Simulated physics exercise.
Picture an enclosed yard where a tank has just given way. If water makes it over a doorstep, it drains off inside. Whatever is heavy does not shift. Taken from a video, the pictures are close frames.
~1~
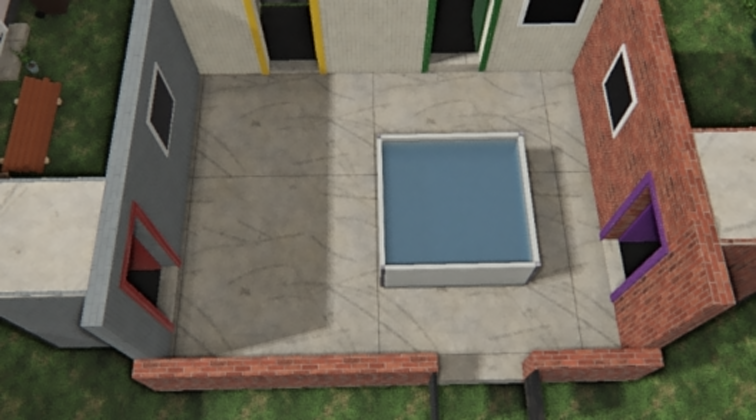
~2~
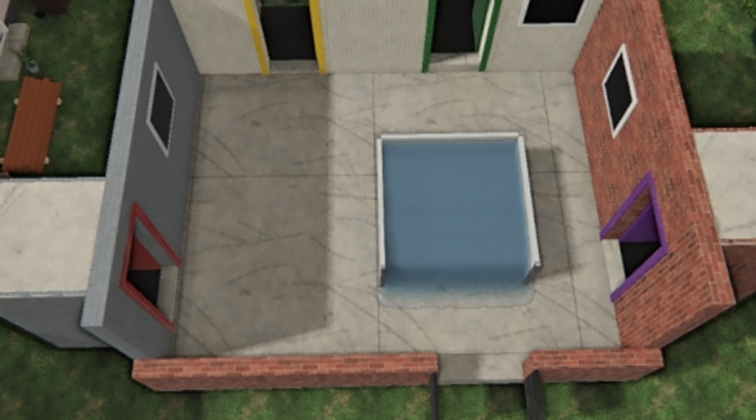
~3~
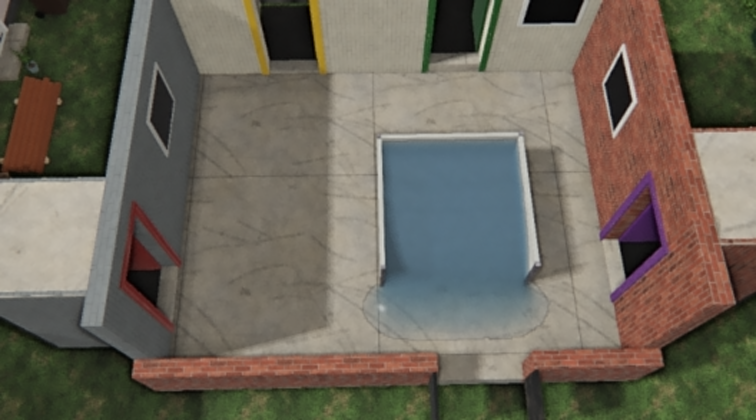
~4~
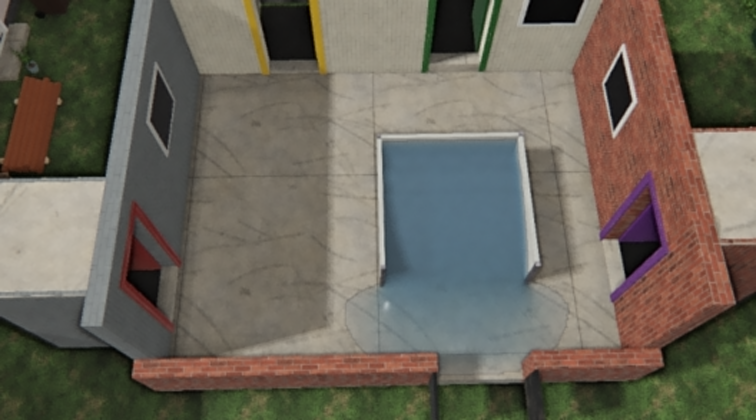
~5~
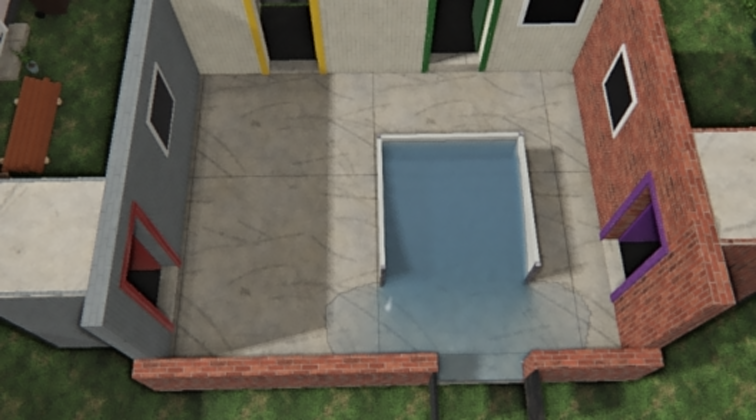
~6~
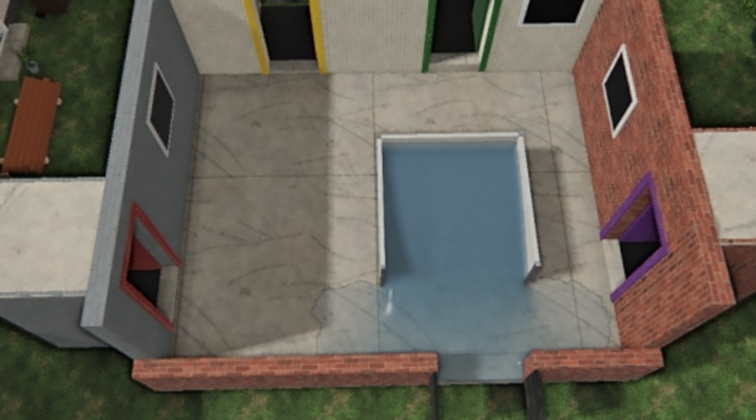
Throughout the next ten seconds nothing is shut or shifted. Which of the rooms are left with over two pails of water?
My prediction: The purple door passes two buckets of inflow. The yellow door stays within two buckets of inflow. The red door passes two buckets of inflow. The green door stays within two buckets of inflow.
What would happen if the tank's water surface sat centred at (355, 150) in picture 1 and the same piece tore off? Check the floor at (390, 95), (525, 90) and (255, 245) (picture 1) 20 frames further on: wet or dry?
First spot bare, second bare, third swamped.
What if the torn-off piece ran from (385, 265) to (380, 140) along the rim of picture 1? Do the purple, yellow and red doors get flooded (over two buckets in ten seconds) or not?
I'd say the purple one crosses the line, the yellow one crosses the line and the red one crosses the line.
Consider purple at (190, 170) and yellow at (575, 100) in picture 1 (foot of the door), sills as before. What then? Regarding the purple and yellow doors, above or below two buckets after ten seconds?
I'd say purple falls short, while yellow overflows.
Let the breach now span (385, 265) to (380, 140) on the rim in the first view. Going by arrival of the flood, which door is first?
Answer: The red door.
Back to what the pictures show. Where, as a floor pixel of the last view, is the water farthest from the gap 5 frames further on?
Somewhere close to (206, 368).
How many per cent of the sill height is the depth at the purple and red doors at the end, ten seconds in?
In turn 120 and 20 per cent.
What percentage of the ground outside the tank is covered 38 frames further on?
85 %.
A moment on, water covers 20 % of the floor; the purple door not reached, the yellow door not reached, the red door not reached, the green door not reached.
Next, water covers 40 % of the floor; the purple door wet at the sill, nothing in, the yellow door not reached, the red door under two buckets in, the green door not reached.
Then, water covers 60 % of the floor; the purple door under two buckets in, the yellow door not reached, the red door over two buckets in, the green door not reached.
Later, water covers 85 % of the floor; the purple door over two buckets in, the yellow door under two buckets in, the red door over two buckets in, the green door wet at the sill, nothing in.
In the end, water covers 95 % of the floor; the purple door over two buckets in, the yellow door under two buckets in, the red door over two buckets in, the green door wet at the sill, nothing in.
